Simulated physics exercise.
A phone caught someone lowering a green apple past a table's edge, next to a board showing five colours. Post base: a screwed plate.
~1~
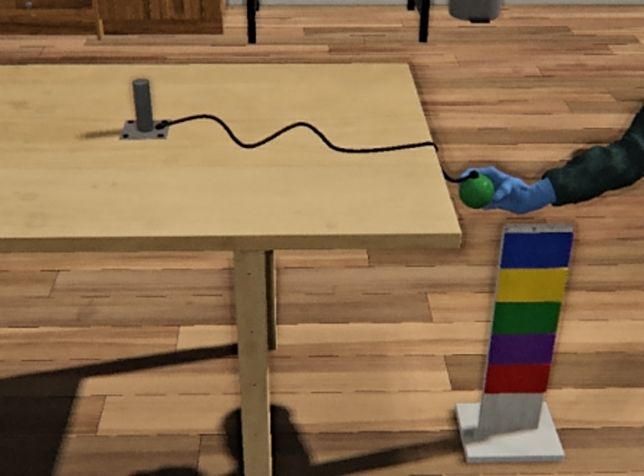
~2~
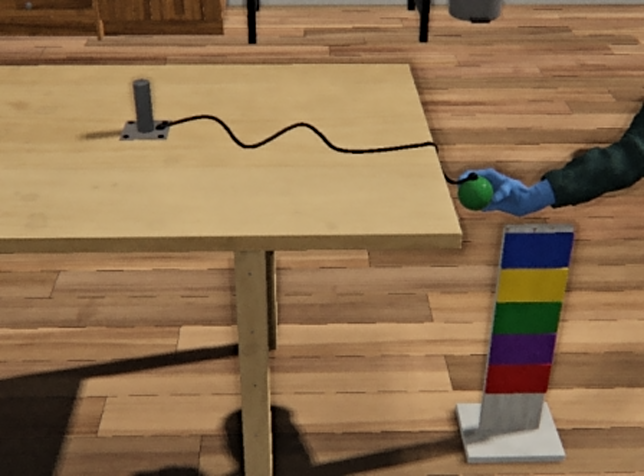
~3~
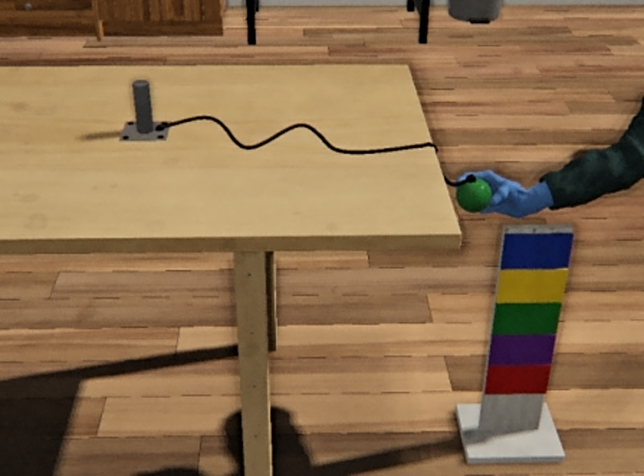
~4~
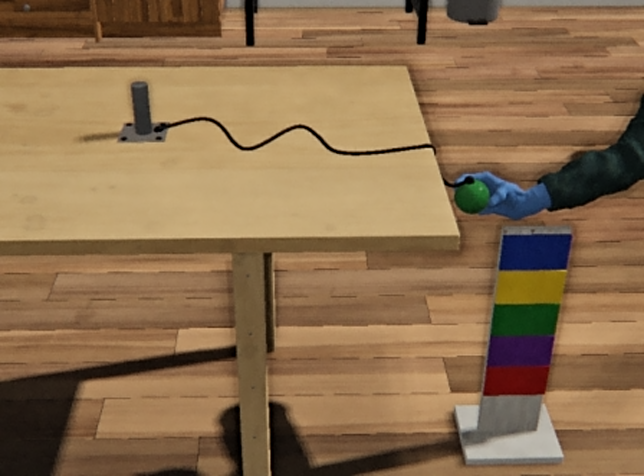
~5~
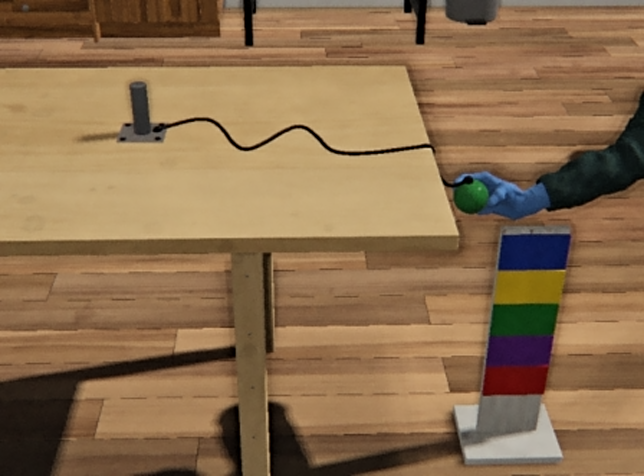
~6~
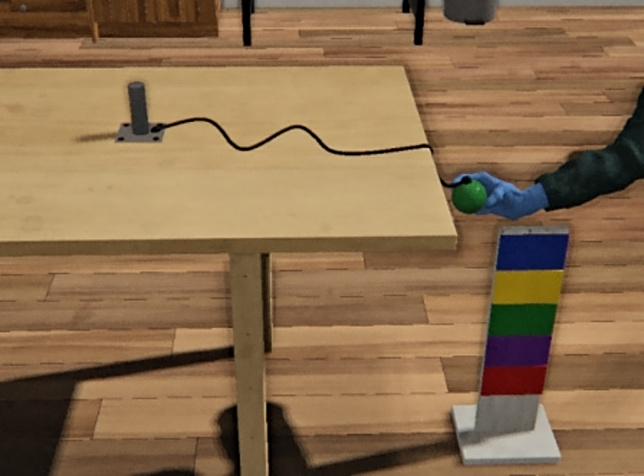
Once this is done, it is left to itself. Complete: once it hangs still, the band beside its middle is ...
... Green.
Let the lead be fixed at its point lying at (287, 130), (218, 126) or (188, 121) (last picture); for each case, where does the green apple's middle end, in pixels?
First try near (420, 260), second near (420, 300), third near (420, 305).
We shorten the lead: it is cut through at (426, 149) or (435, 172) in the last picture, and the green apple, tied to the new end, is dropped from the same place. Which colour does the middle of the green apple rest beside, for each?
Cut one gives blue; cut two gives yellow.
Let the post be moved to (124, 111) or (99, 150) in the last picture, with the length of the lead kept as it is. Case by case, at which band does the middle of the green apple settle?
It comes out yellow the first time and yellow the second time.
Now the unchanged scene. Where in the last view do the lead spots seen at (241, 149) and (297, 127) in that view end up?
End: (294, 137) and then (373, 140).
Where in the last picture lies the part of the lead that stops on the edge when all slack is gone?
You'll find it somewhere near (326, 148).
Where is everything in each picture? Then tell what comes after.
In the first frame, green apple (476, 192); blue (537, 252); yellow (532, 286); green (527, 319); purple (522, 350); red (518, 380).
In the second frame, green apple (475, 193); lead through (195, 118) (235, 140) (291, 128) (339, 150) (417, 146).
In the third frame, green apple (474, 195).
In the fourth frame, green apple (472, 197); lead through (193, 120) (233, 142) (289, 130) (337, 152) (415, 148).
In the fifth frame, green apple (471, 197).
In the sixth frame, green apple (469, 197); lead through (190, 120) (230, 142) (286, 130) (334, 152) (412, 148).
Soon after, apple near (402, 316); level with green.
After that, apple near (425, 315); level with green.
In the end, apple near (417, 316); level with green. Its middle rests at the green band.
